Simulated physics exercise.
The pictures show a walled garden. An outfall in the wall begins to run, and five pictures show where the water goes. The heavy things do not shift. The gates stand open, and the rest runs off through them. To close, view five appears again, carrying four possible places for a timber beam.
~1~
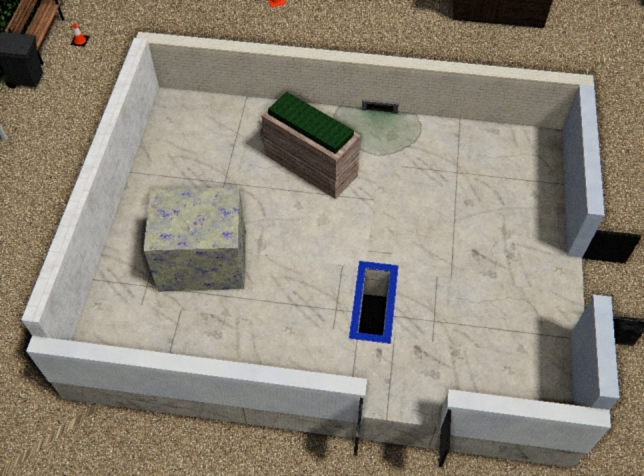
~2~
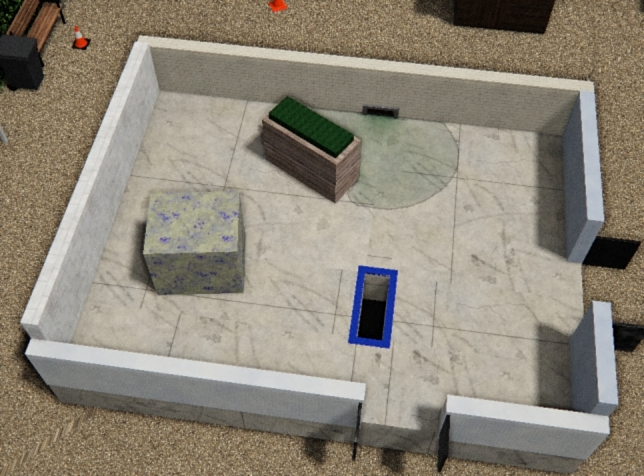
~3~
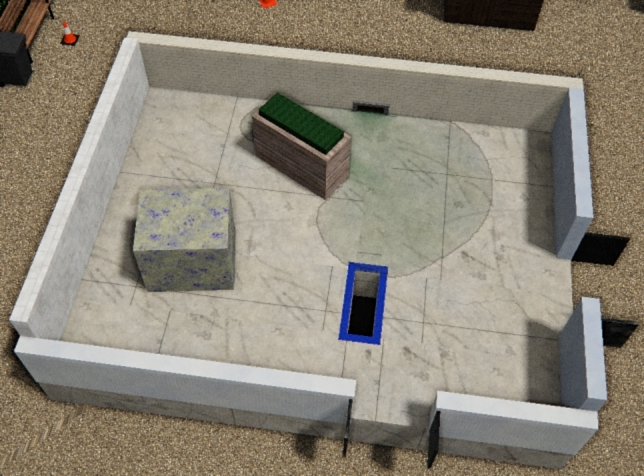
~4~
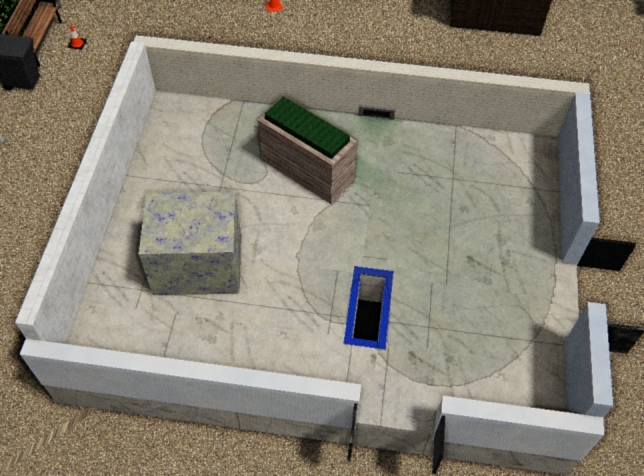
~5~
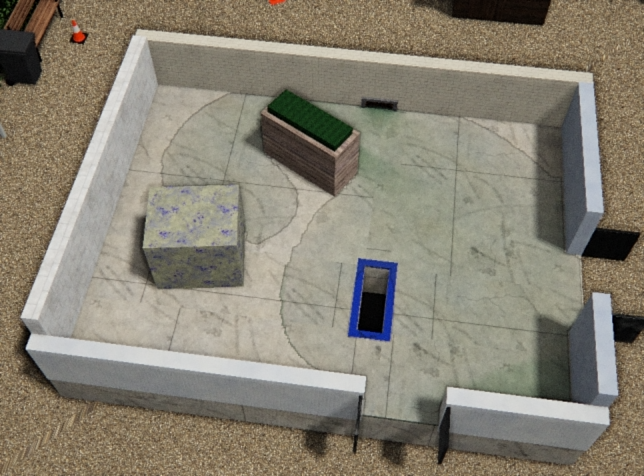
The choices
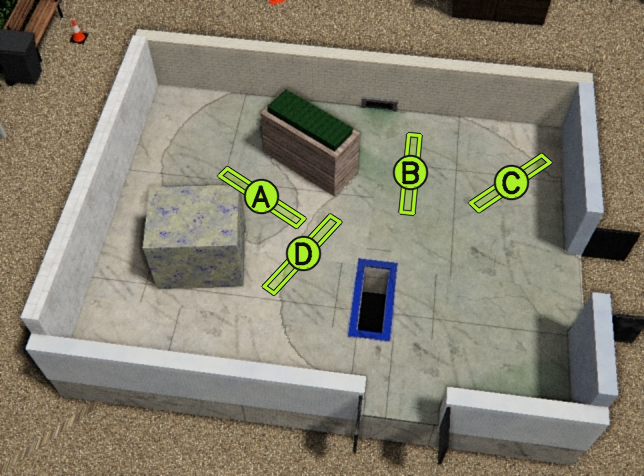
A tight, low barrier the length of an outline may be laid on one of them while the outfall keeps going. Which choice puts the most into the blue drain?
Best: B.
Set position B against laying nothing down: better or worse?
Better.
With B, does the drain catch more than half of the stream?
No, it does not.
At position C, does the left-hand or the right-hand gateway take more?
The left one.
On the marked copy, A from (223, 172) to (300, 222); B from (407, 212) to (414, 135); C from (474, 206) to (545, 158); D from (269, 289) to (335, 219).
Choosing A, about 28 % of the stream goes into the blue drain, about 74 % out by the gates.
Choosing B, about 36 % of the stream goes into the blue drain, about 61 % out by the gates.
Choosing C, about 26 % of the stream goes into the blue drain, about 74 % out by the gates.
Choosing D, about 27 % of the stream goes into the blue drain, about 74 % out by the gates.
